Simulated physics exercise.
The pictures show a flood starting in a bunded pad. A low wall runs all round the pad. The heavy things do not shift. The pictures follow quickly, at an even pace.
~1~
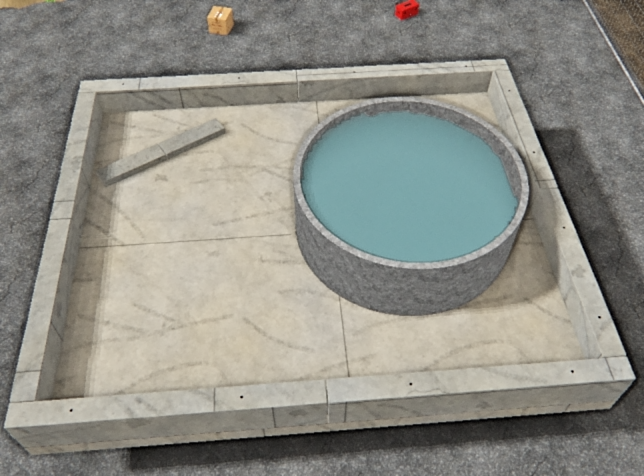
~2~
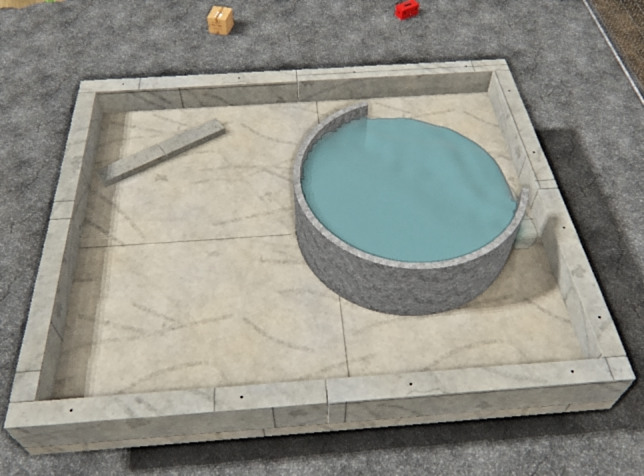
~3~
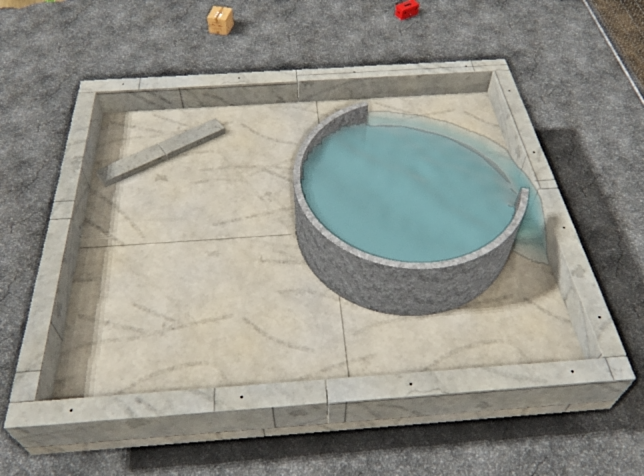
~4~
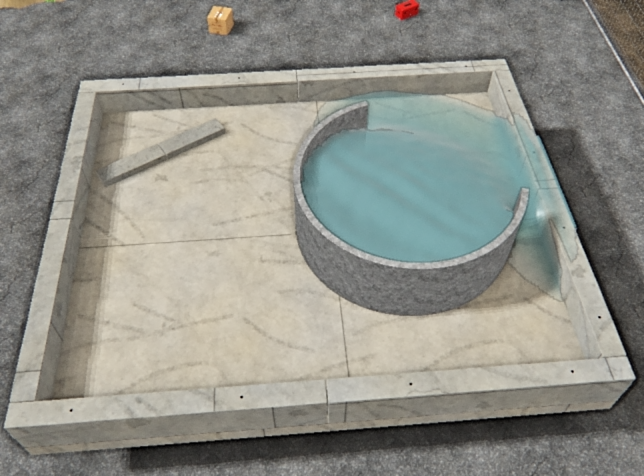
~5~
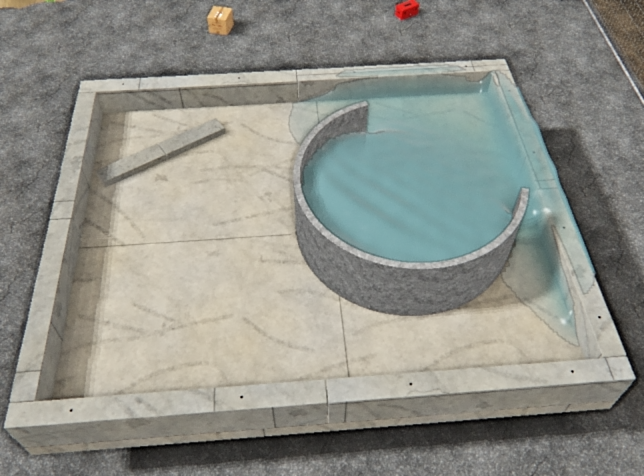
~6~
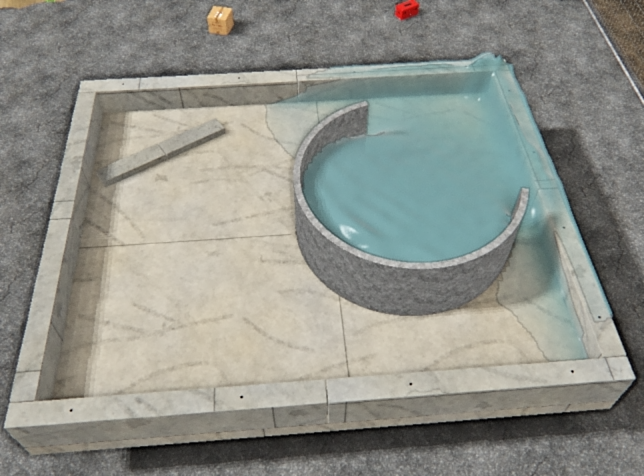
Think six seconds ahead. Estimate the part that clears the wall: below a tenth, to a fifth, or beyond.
The share lost is a tenth to a fifth.
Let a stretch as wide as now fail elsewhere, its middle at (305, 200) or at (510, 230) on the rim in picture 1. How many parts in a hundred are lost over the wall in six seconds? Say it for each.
About 4 and 16 per cent.
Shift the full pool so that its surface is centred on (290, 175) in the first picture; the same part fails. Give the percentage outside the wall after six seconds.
Close to 10 %.
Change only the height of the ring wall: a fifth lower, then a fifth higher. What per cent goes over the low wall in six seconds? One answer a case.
In turn 26 and 10 per cent.
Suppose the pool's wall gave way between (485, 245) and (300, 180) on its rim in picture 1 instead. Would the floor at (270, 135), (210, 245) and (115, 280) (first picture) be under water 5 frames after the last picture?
In that order: Clear, awash, covered.
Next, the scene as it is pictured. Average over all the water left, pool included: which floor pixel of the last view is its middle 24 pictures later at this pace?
I would point to (331, 214).
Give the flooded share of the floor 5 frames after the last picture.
Some 35 per cent.
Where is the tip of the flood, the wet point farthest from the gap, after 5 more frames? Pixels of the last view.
Close to (158, 117).
A moment on, water covers 30 % of the floor; the low wall has let 4 % over.
Next, water covers 35 % of the floor; the low wall has let 7 % over.
Then, water covers 60 % of the floor; the low wall has let 15 % over.
Later, water covers 80 % of the floor; the low wall has let 16 % over.
In the end, water covers 80 % of the floor; the low wall has let 16 % over.
